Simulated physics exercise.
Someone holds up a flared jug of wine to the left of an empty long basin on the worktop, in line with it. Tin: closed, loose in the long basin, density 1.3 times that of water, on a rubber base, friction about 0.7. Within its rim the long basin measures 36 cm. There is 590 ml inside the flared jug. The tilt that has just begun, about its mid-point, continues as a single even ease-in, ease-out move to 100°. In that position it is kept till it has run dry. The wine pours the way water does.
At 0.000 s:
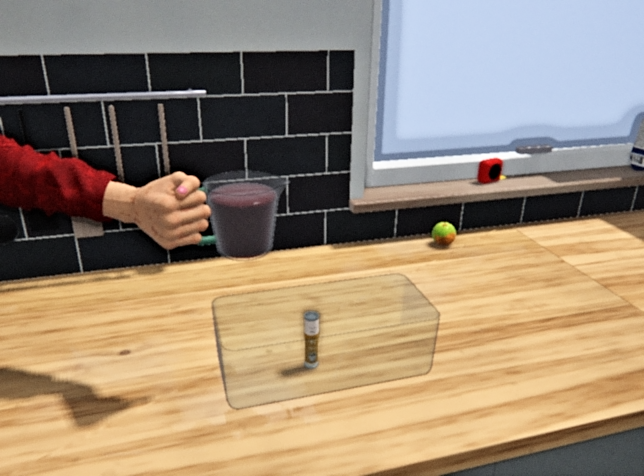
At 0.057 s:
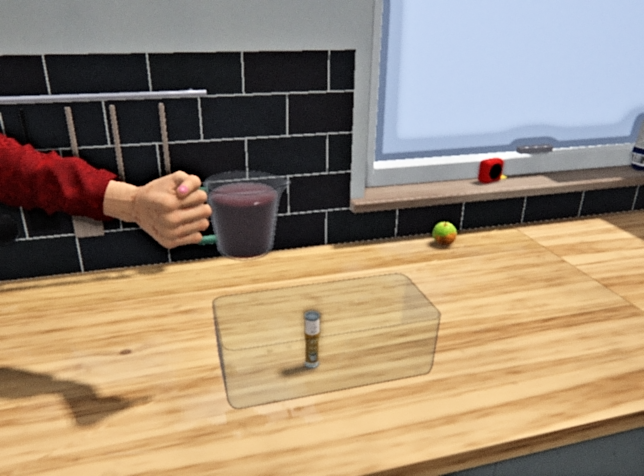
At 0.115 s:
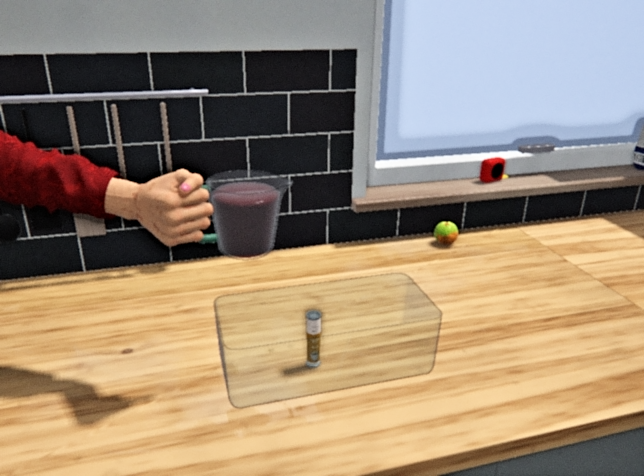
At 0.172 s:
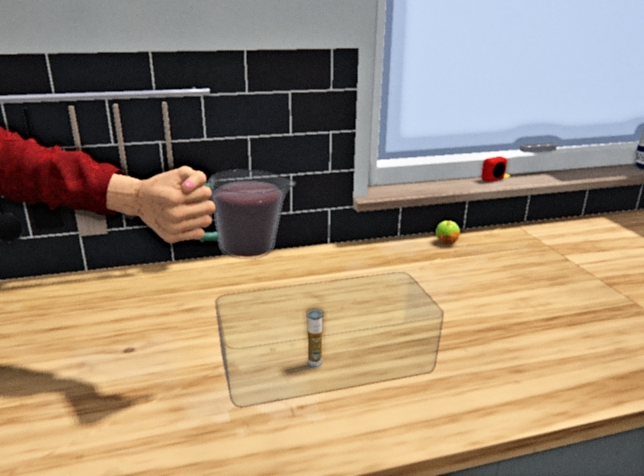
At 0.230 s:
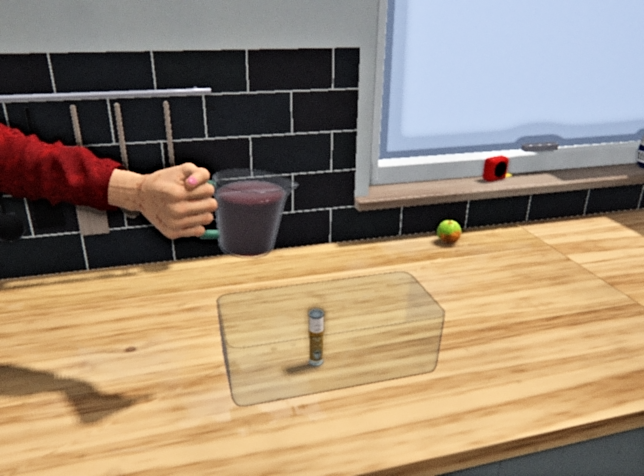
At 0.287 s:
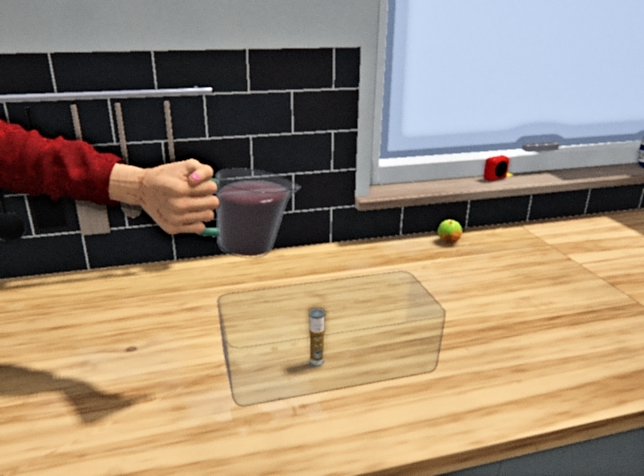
The video shows a red-sleeved hand holding a flared jug of dark wine above a wooden worktop, behind a clear long basin with a small cylindrical object inside; the jug stays upright at first, then tilts slightly to the right.
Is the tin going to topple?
It's still up.
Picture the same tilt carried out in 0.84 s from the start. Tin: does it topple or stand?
In that case the tin does not tip.
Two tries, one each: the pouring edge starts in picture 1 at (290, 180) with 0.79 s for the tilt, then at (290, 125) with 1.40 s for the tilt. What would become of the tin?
Try 1: Still standing; try 2: Still standing.
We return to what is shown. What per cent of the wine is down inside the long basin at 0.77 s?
5 %, roughly.
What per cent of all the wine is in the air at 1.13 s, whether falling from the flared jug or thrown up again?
Roughly 22 %.
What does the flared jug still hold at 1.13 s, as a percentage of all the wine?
About 24 percent.
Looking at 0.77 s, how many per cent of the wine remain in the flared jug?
Near 76 in a hundred.
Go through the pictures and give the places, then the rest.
It leans 0°; its right rim is at (289, 180); the wine meets the walls at (207, 195) and (276, 189); the long basin's rim runs from (216, 324) to (422, 294); the tin's top is at (312, 318), in the first picture.
It leans 0°; its right rim is at (290, 180); the wine meets the walls at (208, 194) and (277, 189), in the second picture.
It leans 2°; its right rim is at (293, 181); the wine meets the walls at (211, 193) and (279, 189), in the third picture.
It leans 4°; its right rim is at (295, 181); the wine meets the walls at (213, 193) and (282, 189), in the fourth picture.
It leans 7°; its right rim is at (298, 183); the wine meets the walls at (216, 193) and (286, 188), in the fifth picture.
It leans 10°; its right rim is at (300, 186); the wine meets the walls at (219, 193) and (289, 188), in the sixth picture.
By 0.77 s the tilt is 58° and 77 per cent is still to pour; the tin stands where it began.
By 1.13 s the tilt is 91° and 24 per cent is still to pour; the tin stands where it began.
By 1.50 s the tilt is 100° and 1 per cent is still to pour; the tin stands where it began.
By 1.90 s the tilt is 100° and 0 per cent is still to pour; the tin stands where it began.
At rest the tin stands where it began.
